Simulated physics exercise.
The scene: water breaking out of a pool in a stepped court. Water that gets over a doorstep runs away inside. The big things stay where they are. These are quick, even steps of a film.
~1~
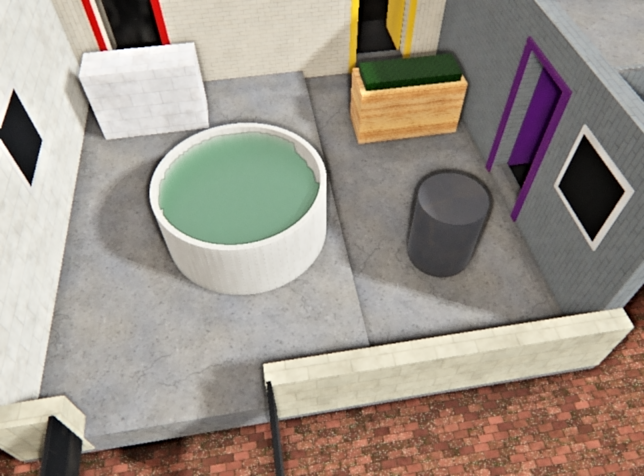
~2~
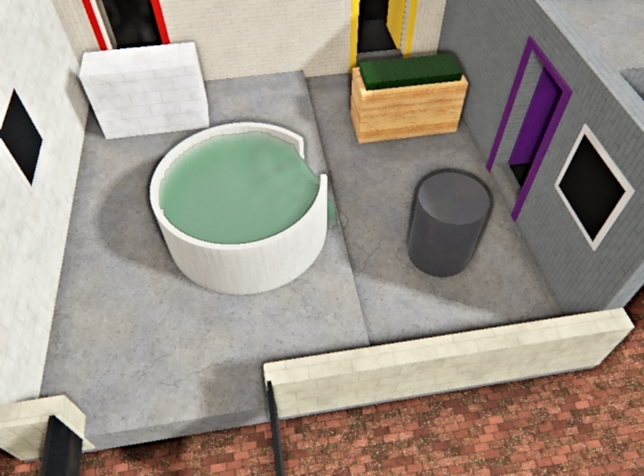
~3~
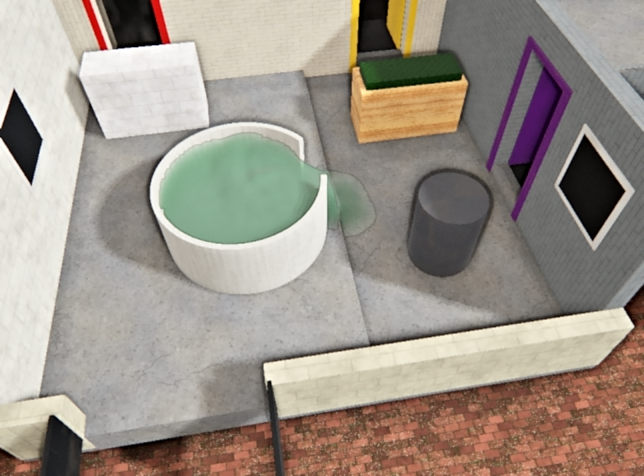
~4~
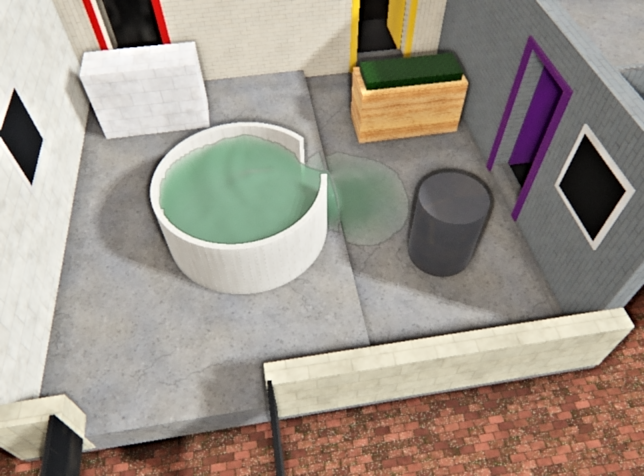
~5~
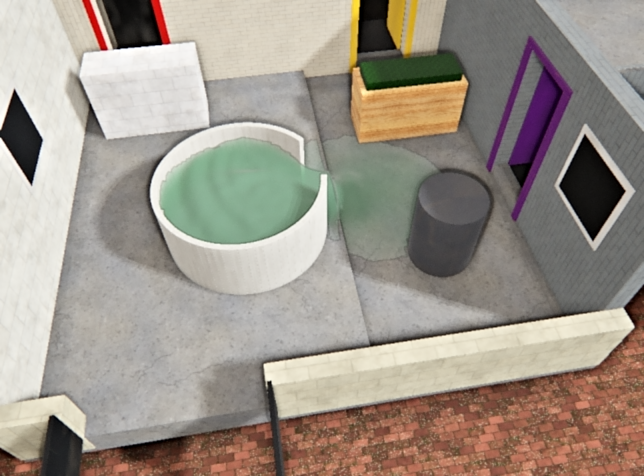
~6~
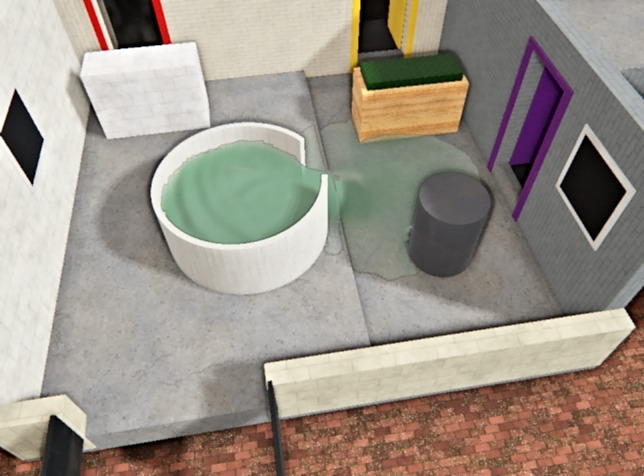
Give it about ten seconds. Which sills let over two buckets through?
The yellow door admits no more than that; the purple door lets in a lot; the red door admits no more than that.
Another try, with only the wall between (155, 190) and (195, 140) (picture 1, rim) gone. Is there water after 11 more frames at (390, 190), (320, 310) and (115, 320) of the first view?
In turn: Free of water, clear, flooded.
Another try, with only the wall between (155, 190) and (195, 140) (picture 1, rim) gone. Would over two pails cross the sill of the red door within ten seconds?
Then: The red door floods.
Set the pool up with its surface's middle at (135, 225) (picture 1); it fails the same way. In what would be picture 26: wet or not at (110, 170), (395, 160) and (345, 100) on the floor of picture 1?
In that order: No water, awash, under water.
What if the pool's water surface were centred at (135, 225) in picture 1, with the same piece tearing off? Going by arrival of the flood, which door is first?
First comes the purple-painted one.
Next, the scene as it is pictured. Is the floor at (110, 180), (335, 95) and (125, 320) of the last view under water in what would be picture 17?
In turn: Free of water, covered, no water.
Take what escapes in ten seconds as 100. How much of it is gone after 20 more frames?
Some 75 per cent.
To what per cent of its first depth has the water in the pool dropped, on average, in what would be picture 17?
I make it 56 per cent.
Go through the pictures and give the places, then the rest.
In the first picture, still water in the round pool at (240, 184).
In the second picture, water pours out at (315, 189) and has run to a hidden place.
In the third picture, water pours out at (315, 191) and has run to (353, 181).
In the fourth picture, the front is at (390, 173), out from the gap at (315, 192).
In the fifth picture, water pours out at (315, 192) and has run to (424, 160).
In the sixth picture, water pours out at (316, 191) and has run to (460, 153).
A moment on, water covers 25 % of the floor; the yellow door not reached, the purple door over two buckets in, the red door not reached.
Next, water covers 35 % of the floor; the yellow door wet at the sill, nothing in, the purple door far over two buckets in, the red door not reached.
Then, water covers 40 % of the floor; the yellow door wet at the sill, nothing in, the purple door far over two buckets in, the red door not reached.
Later, water covers 45 % of the floor; the yellow door wet at the sill, nothing in, the purple door far over two buckets in, the red door not reached.
In the end, water covers 45 % of the floor; the yellow door wet at the sill, nothing in, the purple door far over two buckets in, the red door not reached.
